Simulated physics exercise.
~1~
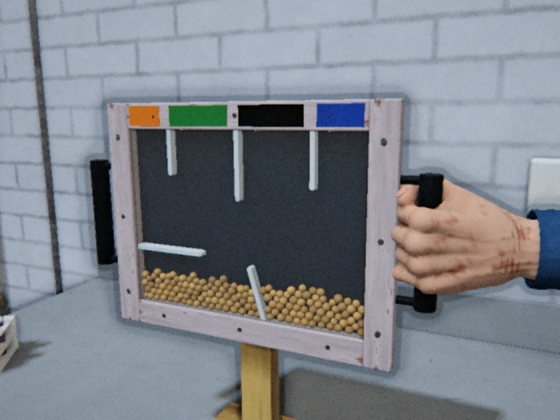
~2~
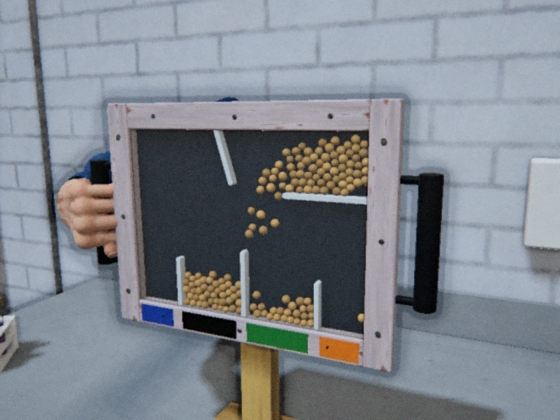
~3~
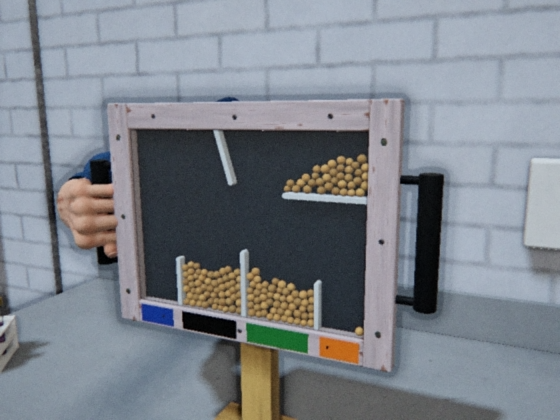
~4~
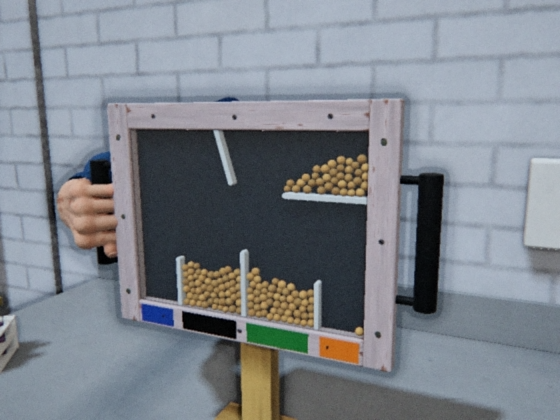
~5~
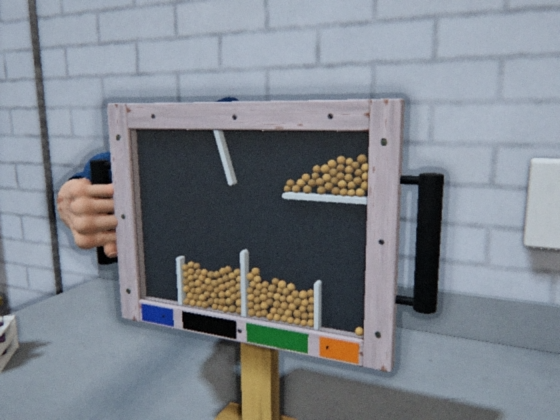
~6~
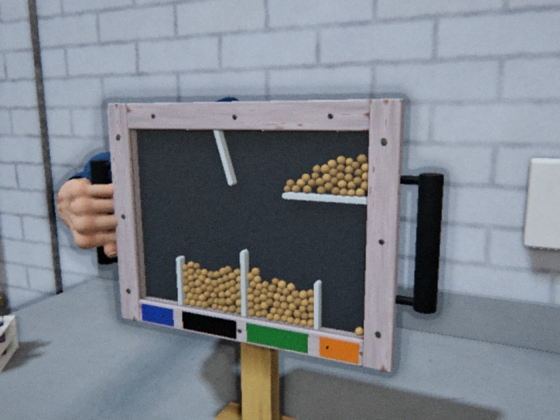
A hand flips the box upside down, and beads settle in two pockets and a ledge.
